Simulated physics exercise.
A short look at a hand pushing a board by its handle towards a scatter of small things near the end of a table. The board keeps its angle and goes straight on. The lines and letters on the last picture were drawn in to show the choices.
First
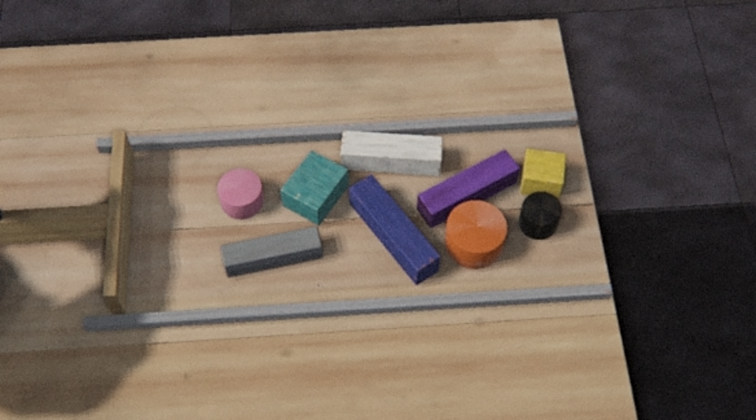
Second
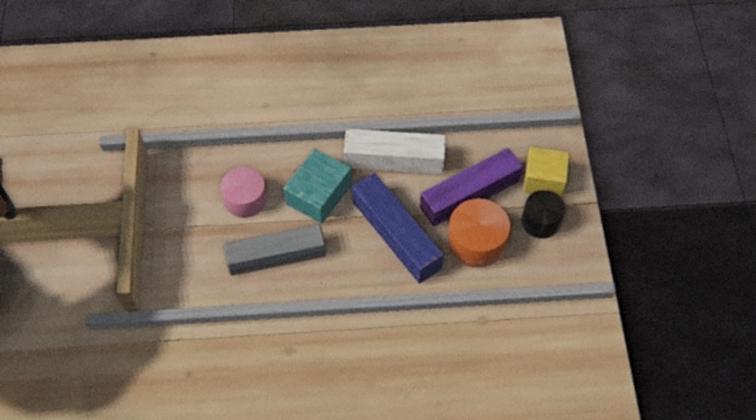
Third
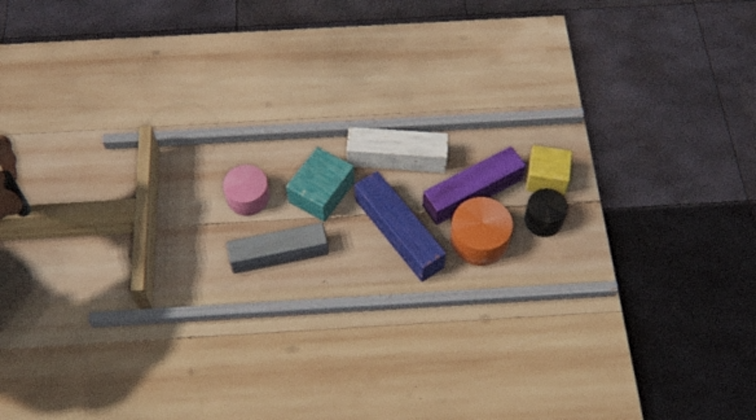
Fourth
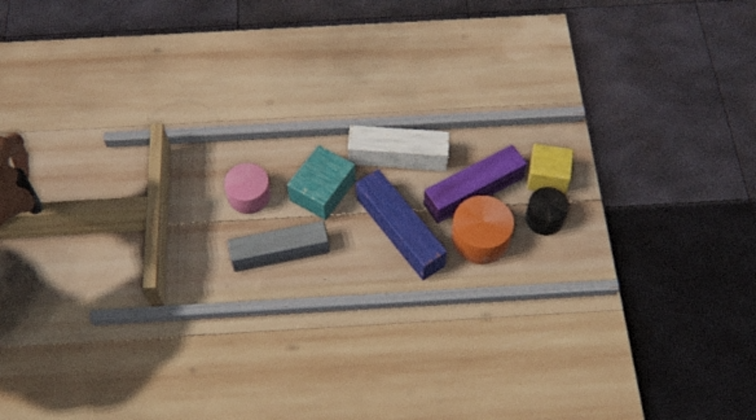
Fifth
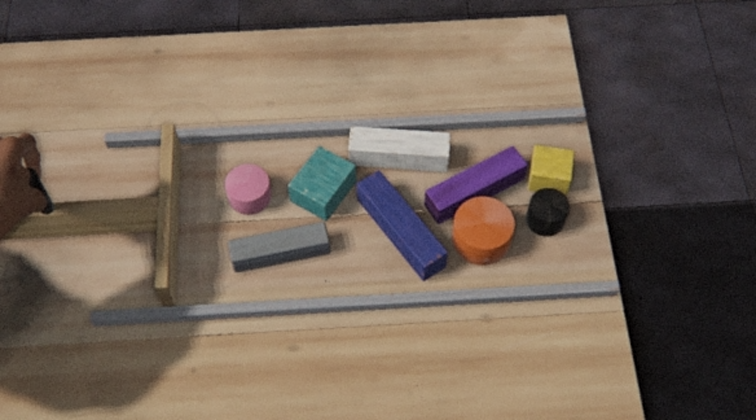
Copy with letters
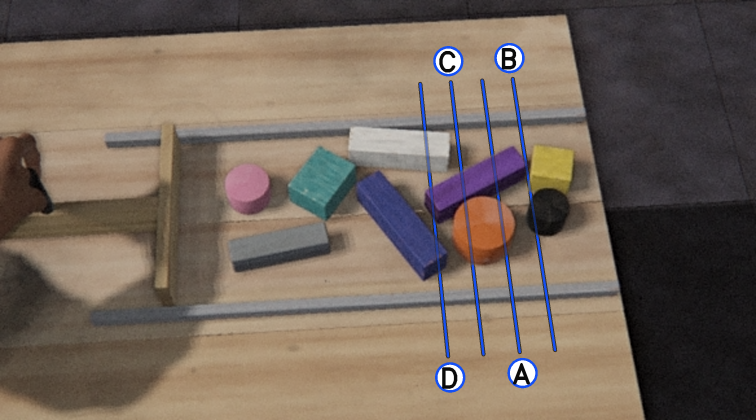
A wooden board pushed by its handle slides slowly right between two grey rails towards scattered coloured blocks, a hand appearing at left.
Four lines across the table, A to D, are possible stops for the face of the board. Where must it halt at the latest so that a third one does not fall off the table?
D.
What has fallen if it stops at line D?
It is the black tin.
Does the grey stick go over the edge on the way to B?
By then, no.
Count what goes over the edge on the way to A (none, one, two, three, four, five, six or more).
By then, five.
On the marked copy, A at (500, 206); B at (532, 205); C at (466, 208); D at (433, 210).
With D. Early on, board (261, 197); grey stick (322, 247); pink tin (292, 187).
Further on, board (356, 191); yellow block (562, 170); black tin (559, 209).
At the end, board (429, 187); black tin over the edge; yellow block (594, 163); one fallen.
As for the rest, A drops five; B drops five; C drops three.
